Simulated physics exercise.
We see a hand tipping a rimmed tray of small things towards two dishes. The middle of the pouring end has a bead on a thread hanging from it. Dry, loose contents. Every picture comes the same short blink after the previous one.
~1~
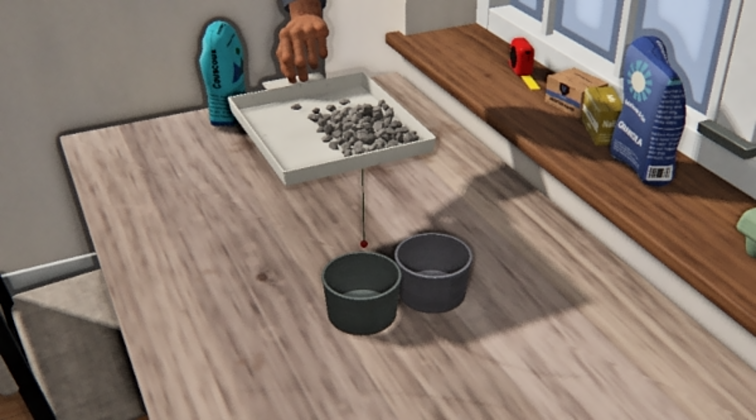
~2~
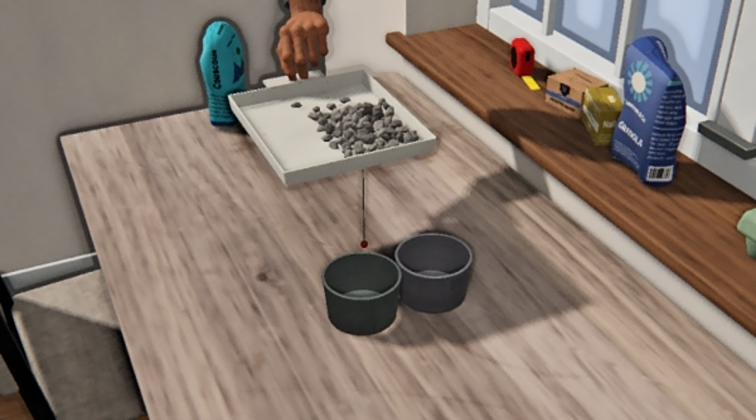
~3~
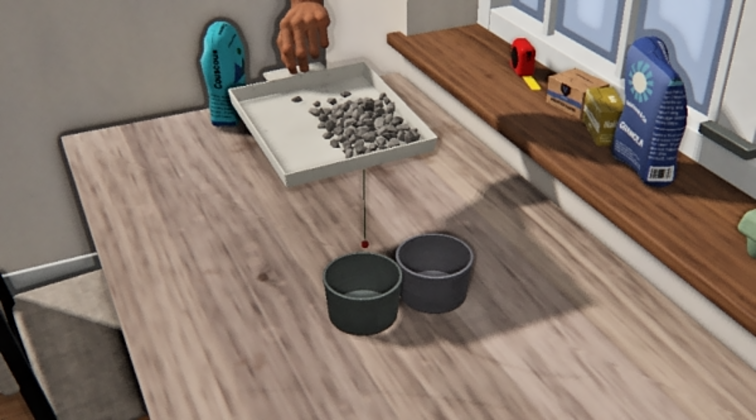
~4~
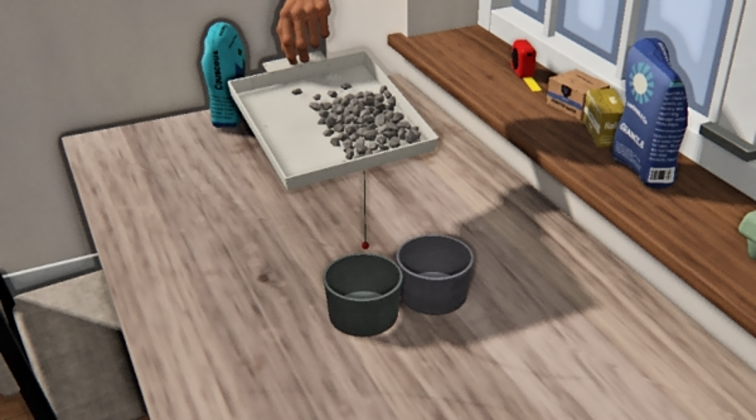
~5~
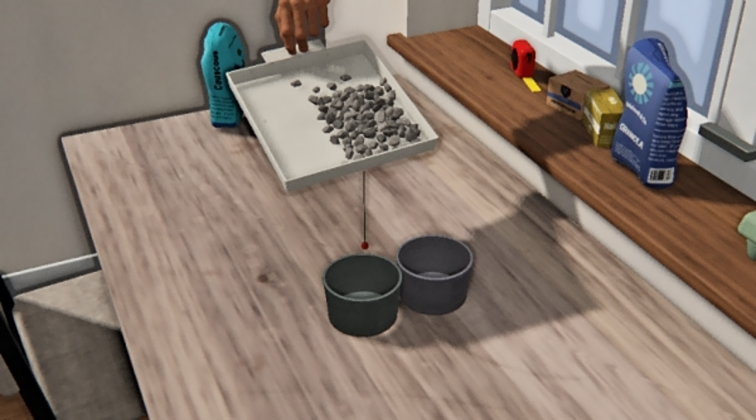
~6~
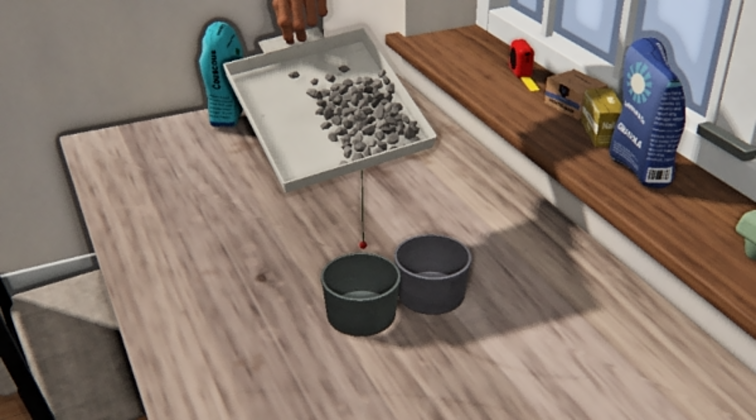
At first, a hand holds a white rimmed tray of grey gravel nearly level above a wooden table, with a bead hanging on a thread near two dark dishes. The hand then gradually tilts the tray towards its near left corner, while the gravel stays heaped and the dishes remain in place.
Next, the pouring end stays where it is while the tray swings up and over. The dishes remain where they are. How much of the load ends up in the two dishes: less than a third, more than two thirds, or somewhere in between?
Somewhere in between ends up in them.
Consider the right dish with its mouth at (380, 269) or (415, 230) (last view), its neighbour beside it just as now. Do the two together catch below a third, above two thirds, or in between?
Over two thirds; under a third.
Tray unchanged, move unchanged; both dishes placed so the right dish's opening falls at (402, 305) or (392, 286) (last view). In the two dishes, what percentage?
First placement: Some 10 %; second placement: Some 60 %.
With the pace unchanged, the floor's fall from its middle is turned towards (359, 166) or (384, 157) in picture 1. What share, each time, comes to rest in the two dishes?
Around 90 per cent first, around 90 per cent next.
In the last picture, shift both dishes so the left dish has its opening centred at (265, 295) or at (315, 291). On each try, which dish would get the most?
Try one: The right-side dish. Try two: The left-side dish.
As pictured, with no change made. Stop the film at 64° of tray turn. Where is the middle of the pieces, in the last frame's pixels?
The load is centred near (358, 144).
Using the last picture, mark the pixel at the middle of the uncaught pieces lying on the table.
Once everything settles, the pieces are centred near (316, 340).
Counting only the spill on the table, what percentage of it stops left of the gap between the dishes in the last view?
Around 80 percent of the pieces.
Just after the last frame, tray tipped steeply; almost all on the tray; just a few in the air.
A moment on, tray tipped past a quarter turn; roughly a third on the tray; roughly a quarter in the left dish; roughly a quarter outside both; about a tenth in the air.
Further on, tray tipped past a quarter turn; roughly half in the left dish; roughly half outside both.
When it is over, tray tipped past a quarter turn; roughly half in the left dish; not one in the right dish; roughly half outside both.
